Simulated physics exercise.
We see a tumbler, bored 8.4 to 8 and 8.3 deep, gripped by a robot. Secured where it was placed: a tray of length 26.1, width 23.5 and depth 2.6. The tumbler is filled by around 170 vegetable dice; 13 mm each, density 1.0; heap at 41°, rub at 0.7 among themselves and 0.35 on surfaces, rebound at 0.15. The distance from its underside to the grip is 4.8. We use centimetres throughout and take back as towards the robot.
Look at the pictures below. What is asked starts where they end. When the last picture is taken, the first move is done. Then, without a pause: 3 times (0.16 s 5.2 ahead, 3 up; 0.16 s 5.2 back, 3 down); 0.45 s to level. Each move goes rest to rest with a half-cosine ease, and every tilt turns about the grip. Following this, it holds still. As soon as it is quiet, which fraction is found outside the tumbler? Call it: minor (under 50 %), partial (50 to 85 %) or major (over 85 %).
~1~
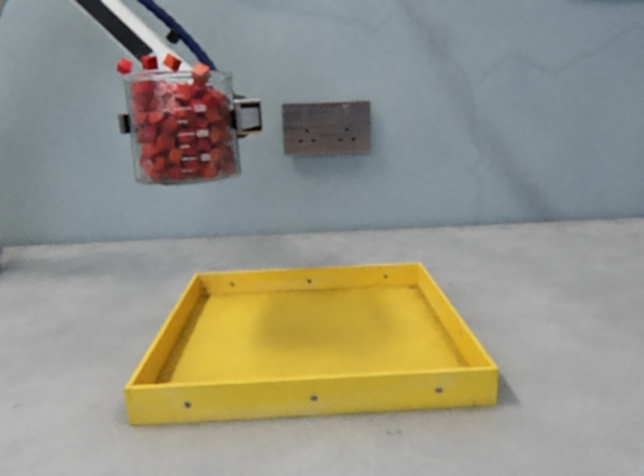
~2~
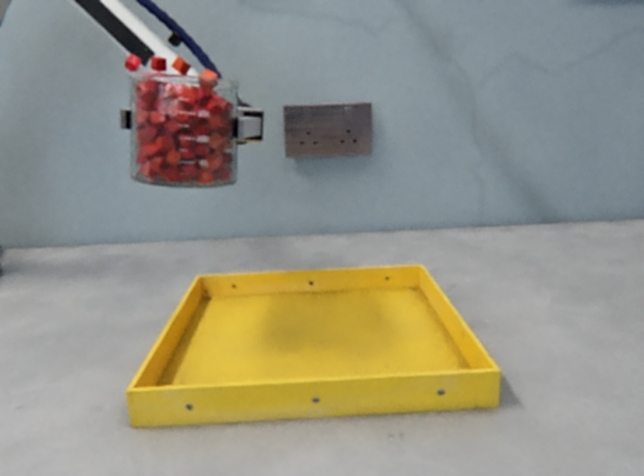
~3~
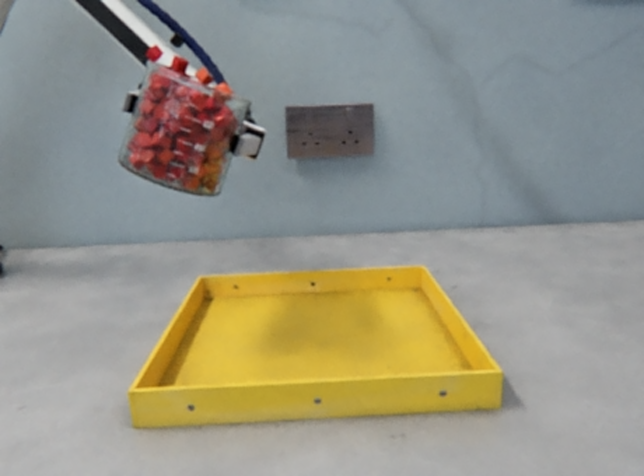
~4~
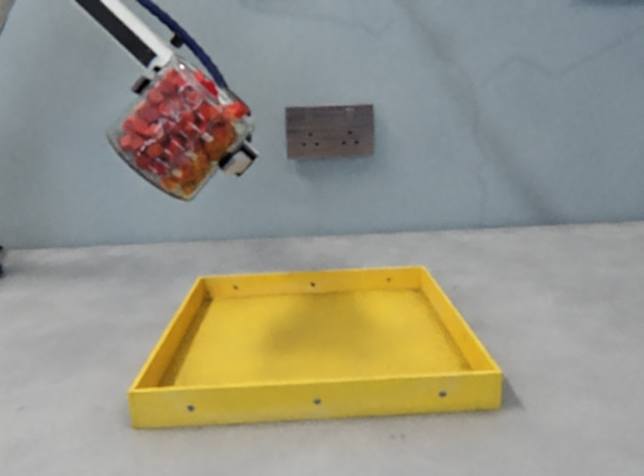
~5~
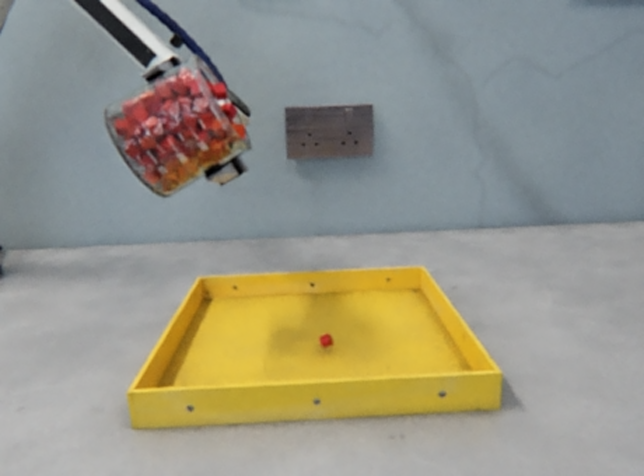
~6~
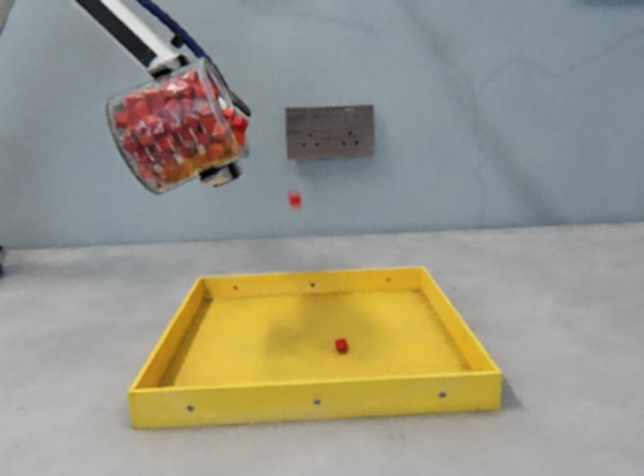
My call is partial.
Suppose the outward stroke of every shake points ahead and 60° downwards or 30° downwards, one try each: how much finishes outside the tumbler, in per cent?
Some 10 and 20 per cent.
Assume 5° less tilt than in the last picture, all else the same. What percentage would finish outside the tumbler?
It would come to roughly 55 per cent.
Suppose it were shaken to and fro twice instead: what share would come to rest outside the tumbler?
Result: Approximately 55 per cent.
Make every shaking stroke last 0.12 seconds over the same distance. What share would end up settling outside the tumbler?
In that case about 100 in a hundred.
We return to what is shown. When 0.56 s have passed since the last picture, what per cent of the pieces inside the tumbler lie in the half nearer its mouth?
75 %.
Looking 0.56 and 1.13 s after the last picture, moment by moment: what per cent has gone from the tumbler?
Around 40 % and around 65 %.
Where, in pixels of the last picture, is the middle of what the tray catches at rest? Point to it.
It sits close to (334, 332).
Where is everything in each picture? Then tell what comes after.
Tumbler middle at (185, 129), level; upper third of the load around (177, 99), from x 125 to 230, top at y 65; 169 in the tumbler, in the first picture.
Tumbler middle at (185, 131), tilted 7° forward; upper third of the load around (179, 102), from x 135 to 225, top at y 65, in the second picture.
Tumbler middle at (185, 132), tilted 24° forward; upper third of the load around (179, 103), from x 135 to 230, top at y 55, in the third picture.
Tumbler middle at (183, 131), tilted 46° forward; upper third of the load around (185, 103), from x 130 to 240, top at y 75; 168 in the tumbler, 1 in flight or on a rim, in the fourth picture.
Tumbler middle at (180, 129), tilted 63° forward; upper third of the load around (182, 104), from x 125 to 325, top at y 75; 168 in the tumbler, 1 in the tray, in the fifth picture.
Tumbler middle at (181, 128), tilted 70° forward; upper third of the load around (179, 104), from x 125 to 340, top at y 75; 167 in the tumbler, 1 in the tray, 1 in flight or on a rim, in the sixth picture.
Then, 0.56 s later, tilted 70° forward, highest piece 24 above the table; 101 in the tumbler, 60 in the tray, 8 in flight or on a rim.
Then, 1.13 s later, tilted 49° forward, highest piece 22 above the table; 112 in the tray, 57 in the tumbler.
Then, 1.61 s later, level, highest piece 24 above the table; 112 in the tray, 57 in the tumbler.
Then, 2.66 s later, level, highest piece 24 above the table; 112 in the tray, 57 in the tumbler.
At rest, 112 in the tray, 57 in the tumbler. That is 66 % outside the tumbler.
